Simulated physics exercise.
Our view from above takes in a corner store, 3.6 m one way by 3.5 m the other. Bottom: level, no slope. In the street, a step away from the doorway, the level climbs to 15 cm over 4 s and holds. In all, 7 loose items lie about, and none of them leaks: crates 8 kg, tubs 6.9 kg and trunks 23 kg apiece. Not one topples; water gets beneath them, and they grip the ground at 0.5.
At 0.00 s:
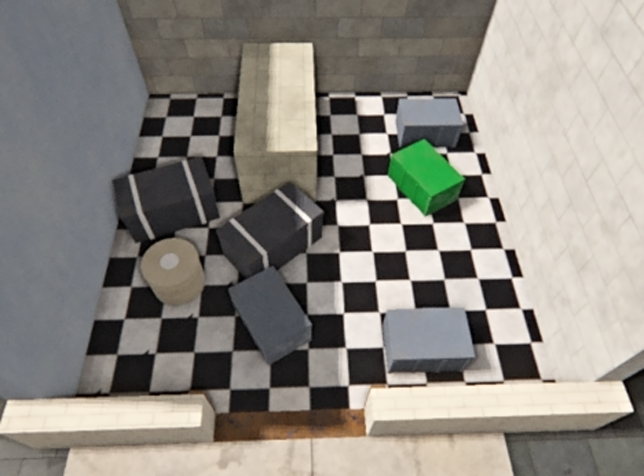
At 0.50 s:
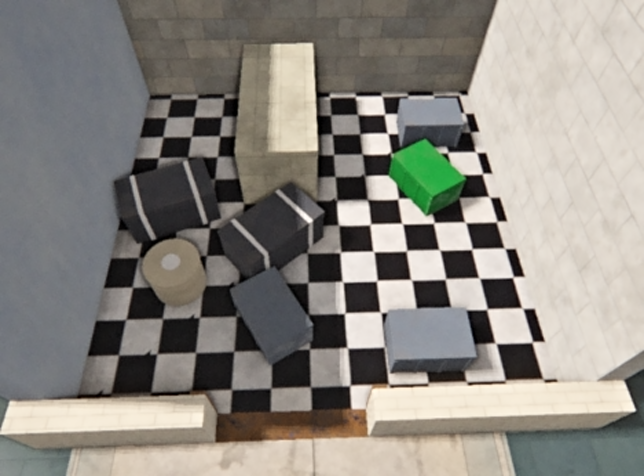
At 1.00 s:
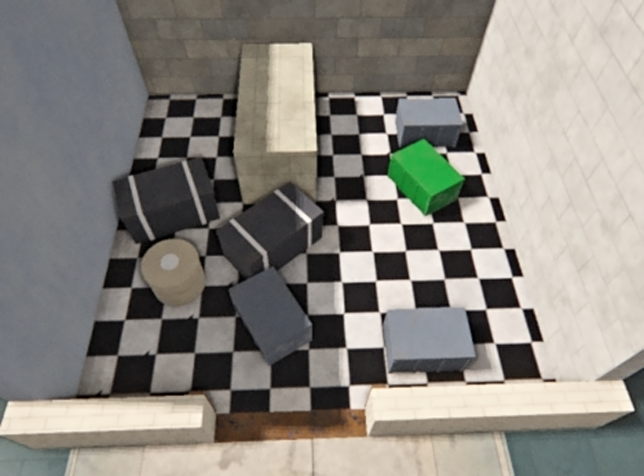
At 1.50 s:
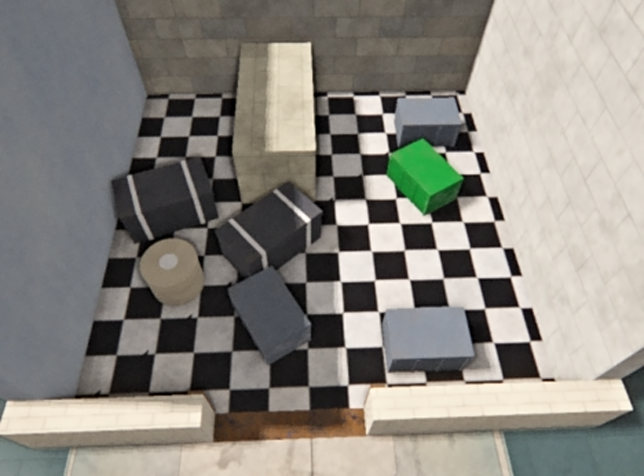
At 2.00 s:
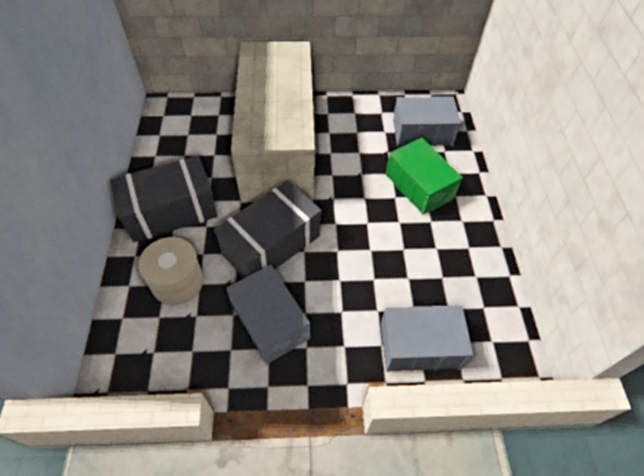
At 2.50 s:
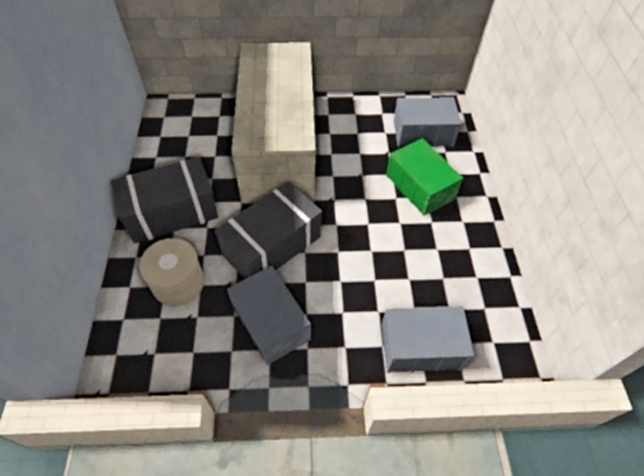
Water crept just inside the doorway of a room with a black-and-white checkered floor, making a small dark patch, while the green crate, grey boxes, strapped trunks and round tub all stayed still.
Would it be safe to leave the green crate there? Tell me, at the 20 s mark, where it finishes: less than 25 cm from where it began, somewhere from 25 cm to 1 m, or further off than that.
It finishes between 25 cm and 1 m away.
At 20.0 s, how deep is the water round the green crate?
Depth: About 13 cm.
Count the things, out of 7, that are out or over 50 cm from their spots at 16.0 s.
6.
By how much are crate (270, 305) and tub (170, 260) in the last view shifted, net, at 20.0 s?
First 140 cm, then 80 cm.
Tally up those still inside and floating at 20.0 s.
At that point I count 7.
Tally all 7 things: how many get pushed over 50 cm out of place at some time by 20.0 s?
My count gives 7.
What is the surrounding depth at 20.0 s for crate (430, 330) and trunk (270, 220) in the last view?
Depth approx. 10 cm / 11 cm.
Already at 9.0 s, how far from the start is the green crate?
Shift: About 80 cm.
After 4.0 s the green crate is near (426, 166), 0.0 m from its start, aground; 0 afloat.
After 9.0 s the green crate is near (455, 107), 0.9 m from its start, afloat; 4 afloat.
After 16.0 s the green crate is near (411, 94), 0.9 m from its start, afloat; 7 afloat.
After 20.0 s the green crate is near (475, 121), 0.7 m from its start, afloat; 7 afloat.
